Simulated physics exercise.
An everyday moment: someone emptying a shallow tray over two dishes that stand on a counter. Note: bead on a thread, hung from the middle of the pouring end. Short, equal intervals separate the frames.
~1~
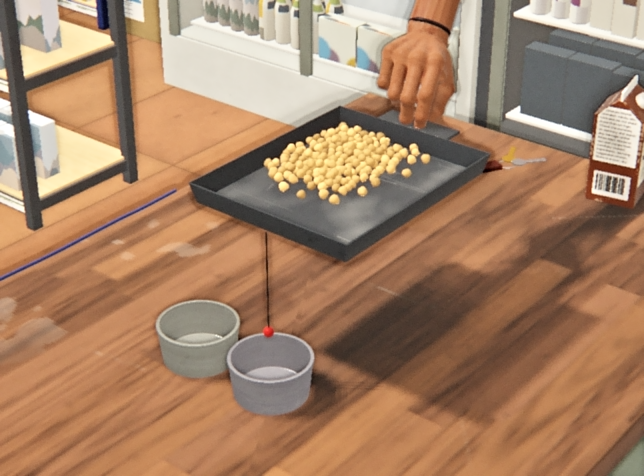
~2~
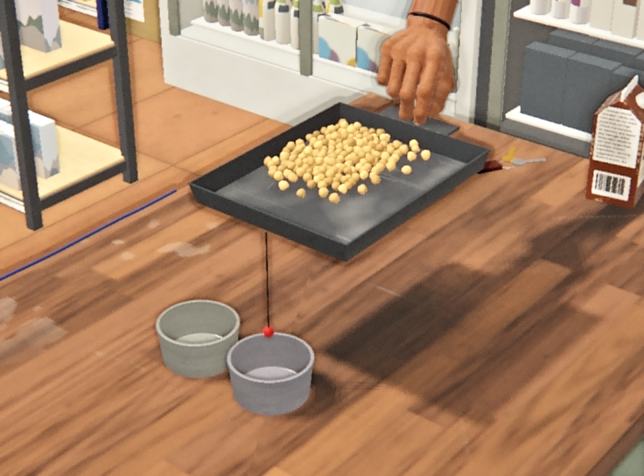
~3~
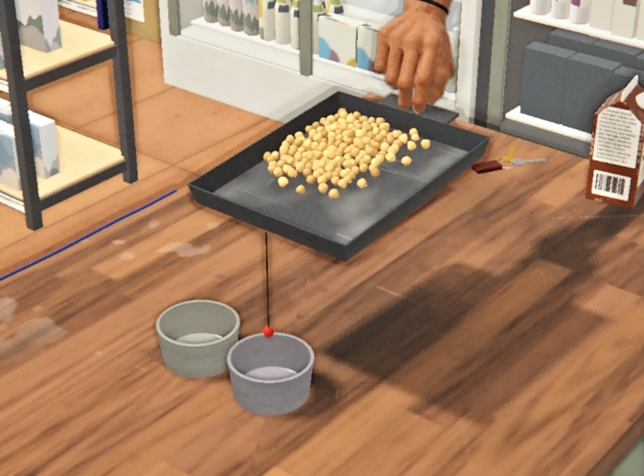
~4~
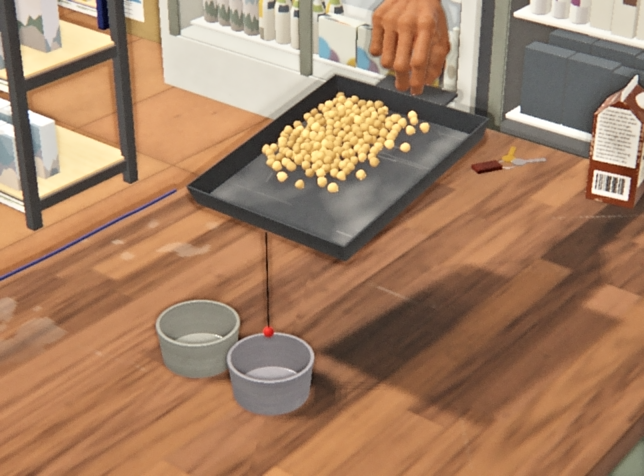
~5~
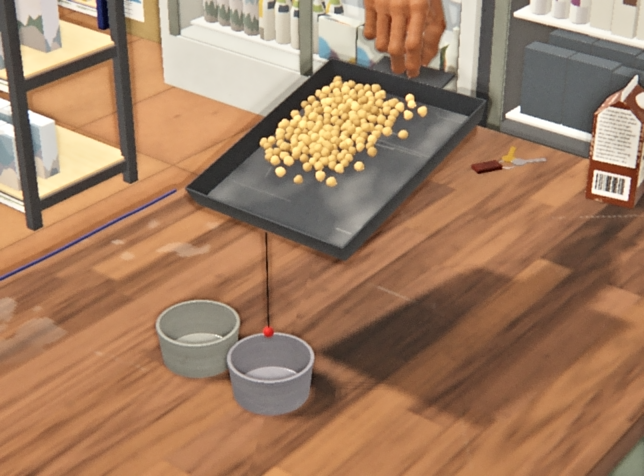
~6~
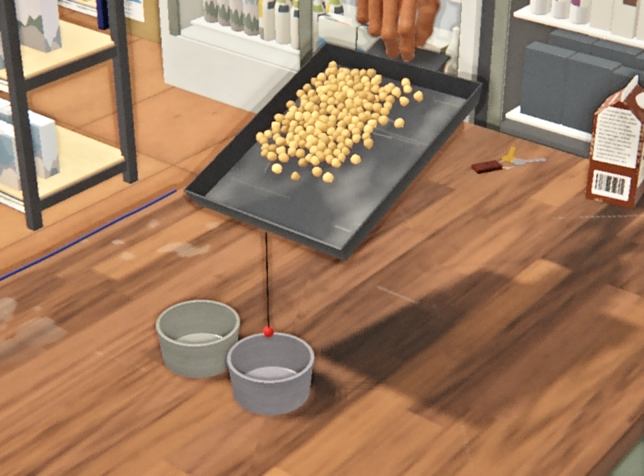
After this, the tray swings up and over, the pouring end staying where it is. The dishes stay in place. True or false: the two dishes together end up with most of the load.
False.
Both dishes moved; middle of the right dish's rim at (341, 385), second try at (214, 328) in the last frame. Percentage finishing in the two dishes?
10 % and 20 %.
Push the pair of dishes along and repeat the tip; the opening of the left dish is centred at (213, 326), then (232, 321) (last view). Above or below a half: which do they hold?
One: Less than half. Two: Under half.
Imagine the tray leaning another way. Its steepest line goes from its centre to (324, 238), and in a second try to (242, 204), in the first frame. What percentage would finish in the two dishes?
Near 10 % and 90 %.
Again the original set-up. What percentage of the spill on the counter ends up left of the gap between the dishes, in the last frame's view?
Left fraction: Around 80 per cent.
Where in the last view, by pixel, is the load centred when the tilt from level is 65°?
The load is centred around (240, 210).
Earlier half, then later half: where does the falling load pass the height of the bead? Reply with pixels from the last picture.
Points: About (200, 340), then about (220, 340).
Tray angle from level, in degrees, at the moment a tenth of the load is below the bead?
Roughly 75 degrees at that moment.
Soon after the last picture, tray tipped steeply; most on the tray; a small part in the air.
A little later, tray tipped past a quarter turn; about half on the tray; a stray few in the right dish; a stray few in the left dish; about a quarter outside both; a small part in the air.
Later still, tray tipped past a quarter turn; a small part in the right dish; about a quarter in the left dish; about two thirds outside both.
At rest, tray tipped past a quarter turn; a small part in the right dish; about a quarter in the left dish; about two thirds outside both.
